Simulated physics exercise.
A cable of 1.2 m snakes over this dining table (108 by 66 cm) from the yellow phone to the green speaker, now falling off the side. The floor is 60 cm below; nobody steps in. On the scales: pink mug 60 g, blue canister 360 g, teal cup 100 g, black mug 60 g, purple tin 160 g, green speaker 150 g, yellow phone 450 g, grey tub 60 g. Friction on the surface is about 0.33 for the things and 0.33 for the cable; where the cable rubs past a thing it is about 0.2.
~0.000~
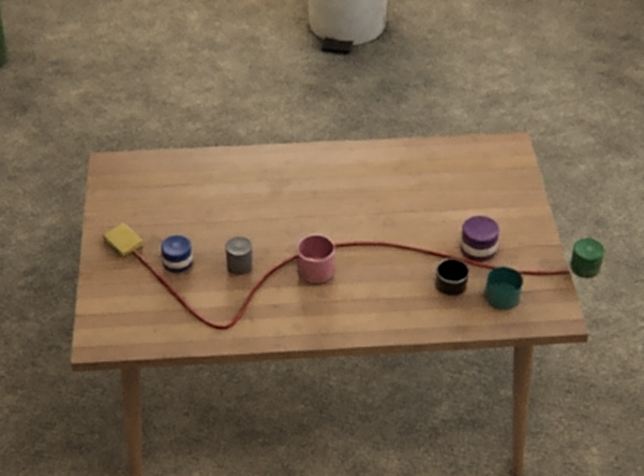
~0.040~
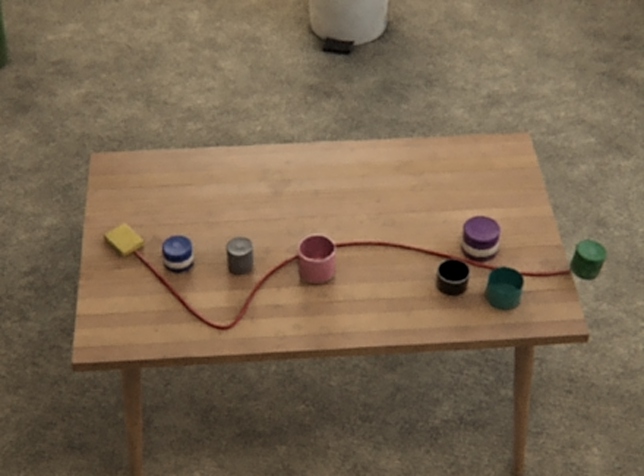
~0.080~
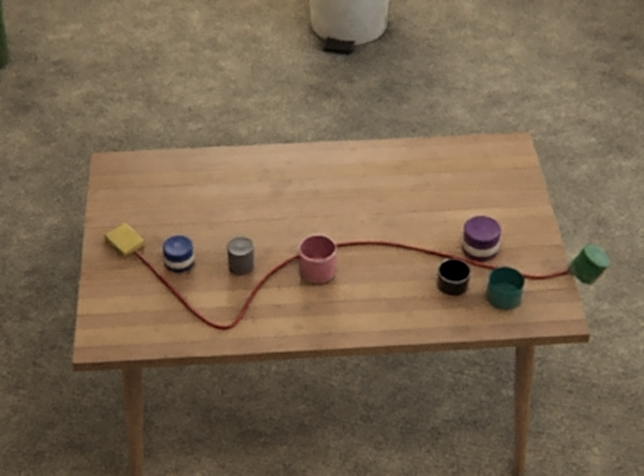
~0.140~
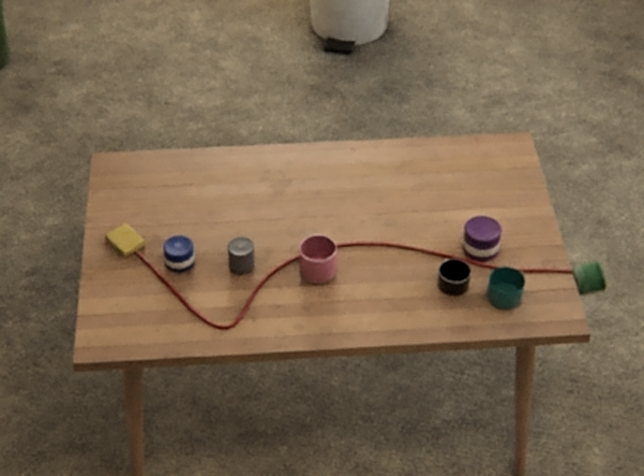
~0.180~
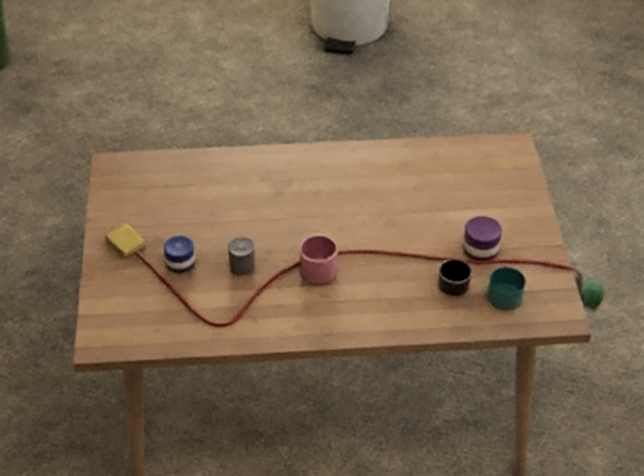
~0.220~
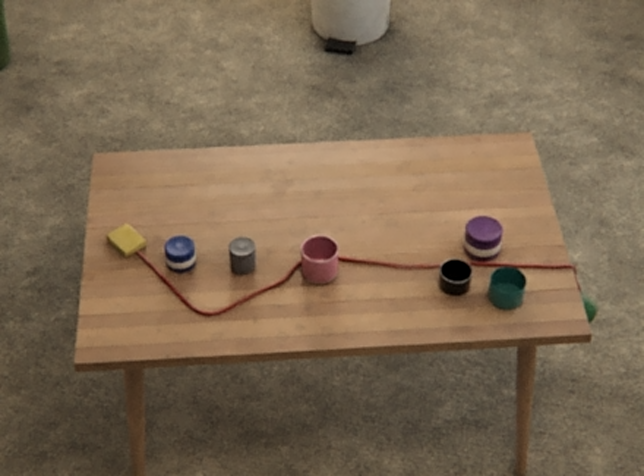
A green object tips off the table's right edge and drops, pulling the red cable straighter.
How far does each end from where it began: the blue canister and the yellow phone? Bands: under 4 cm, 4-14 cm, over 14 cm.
In order: The blue canister stays in the low band; the yellow phone barely shifts.
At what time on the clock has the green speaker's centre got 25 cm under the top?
About: 0.32 s.
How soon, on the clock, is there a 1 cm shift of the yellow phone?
Yellow phone 0.38 s.
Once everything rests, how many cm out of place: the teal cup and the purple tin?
Teal cup 0 cm, purple tin 0 cm.
By 0.5 s, the cable's tail end at (143, 253); yellow phone 1 cm off its start, blue canister 1 cm off its start, green speaker over the edge.
By 0.7 s, the cable's tail end at (143, 253); yellow phone 1 cm off its start, blue canister 1 cm off its start, pink mug 8 cm off its start.
By 1.0 s, the cable's tail end at (143, 253); yellow phone 1 cm off its start at (131, 240), blue canister 1 cm off its start at (182, 242), pink mug 8 cm off its start at (328, 275).
By 1.2 s, the cable's tail end at (143, 253); yellow phone 1 cm off its start, blue canister 1 cm off its start, pink mug 8 cm off its start.
By 2.4 s, the cable's tail end at (143, 253); yellow phone 1 cm off its start at (131, 240), blue canister 1 cm off its start at (182, 242), pink mug 8 cm off its start at (328, 275), grey tub 7 cm off its start at (241, 225).
